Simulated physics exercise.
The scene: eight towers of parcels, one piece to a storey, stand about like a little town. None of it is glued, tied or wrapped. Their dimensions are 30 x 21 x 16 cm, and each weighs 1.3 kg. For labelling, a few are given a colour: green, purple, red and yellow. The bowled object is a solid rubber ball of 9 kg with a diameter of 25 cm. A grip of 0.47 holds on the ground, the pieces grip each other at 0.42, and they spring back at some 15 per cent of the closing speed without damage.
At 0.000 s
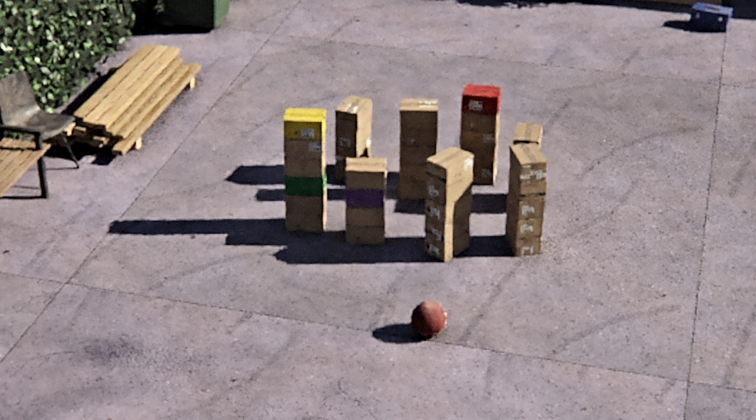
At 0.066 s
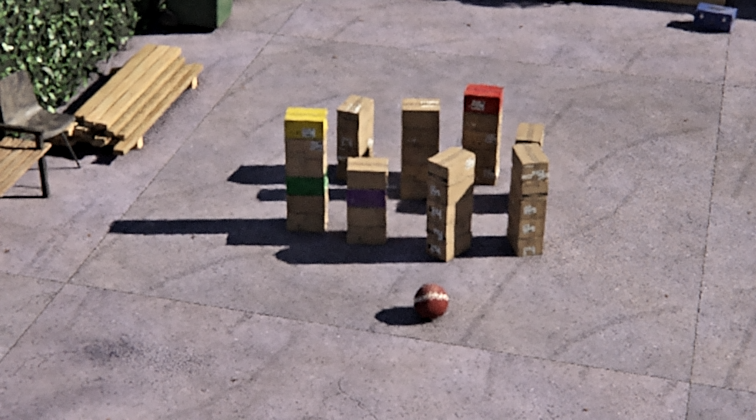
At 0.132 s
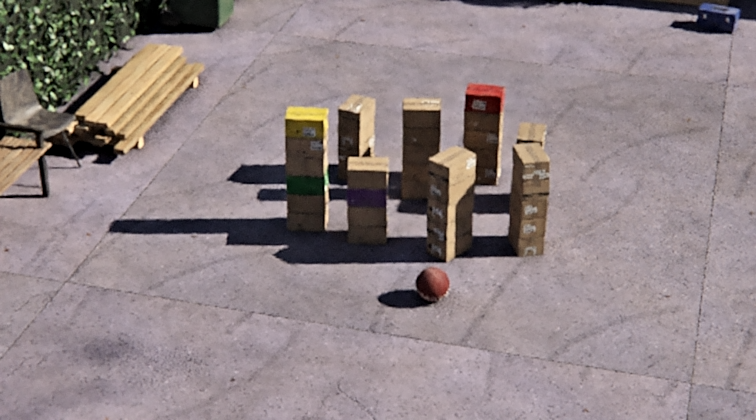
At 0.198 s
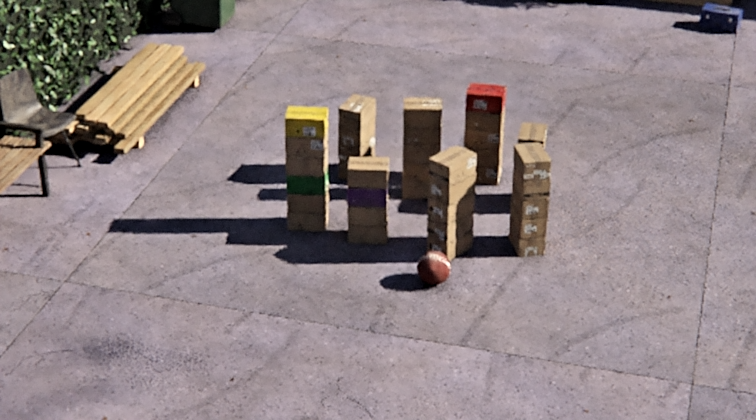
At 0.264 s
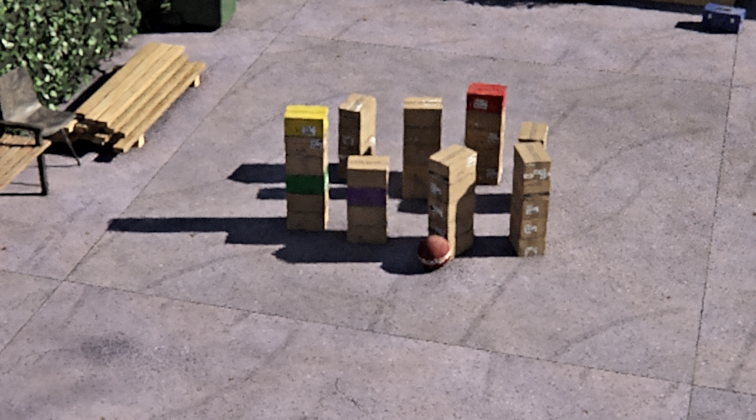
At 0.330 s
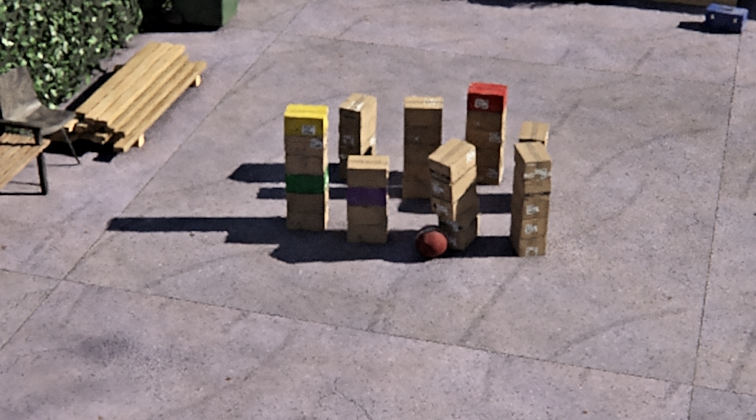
Towers of stacked parcels stand on pavement as a ball rolls up and knocks the front one askew.
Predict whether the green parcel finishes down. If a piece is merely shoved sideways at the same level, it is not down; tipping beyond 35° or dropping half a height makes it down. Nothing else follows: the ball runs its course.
Prediction: It does not.
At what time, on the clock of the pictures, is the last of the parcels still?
That comes at about 2.5 s.
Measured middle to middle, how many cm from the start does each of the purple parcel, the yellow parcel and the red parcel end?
I'd estimate purple at 0 cm, yellow at 0 cm and red at 0 cm.
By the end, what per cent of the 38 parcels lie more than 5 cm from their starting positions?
Displaced: 25 %.
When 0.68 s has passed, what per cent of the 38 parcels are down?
10 per cent.
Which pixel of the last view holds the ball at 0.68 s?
Pixel position: Around (417, 188).
Around 0.46 s, ball still moving; none of the 38 parcels down, 5 disturbed; green parcel unmoved.
Around 0.68 s, ball still moving; 3 of the 38 parcels down; green parcel unmoved.
Around 0.98 s, ball still moving; 6 of the 38 parcels down; green parcel unmoved.
Around 1.36 s, ball still moving; 8 of the 38 parcels down; green parcel unmoved.
Finally (2.6 s), ball rolling away; 8 of the 38 parcels down; green parcel unmoved; red parcel unmoved; purple parcel unmoved. Seen by the last camera, middles, green parcel near (307, 178), red parcel near (487, 98).
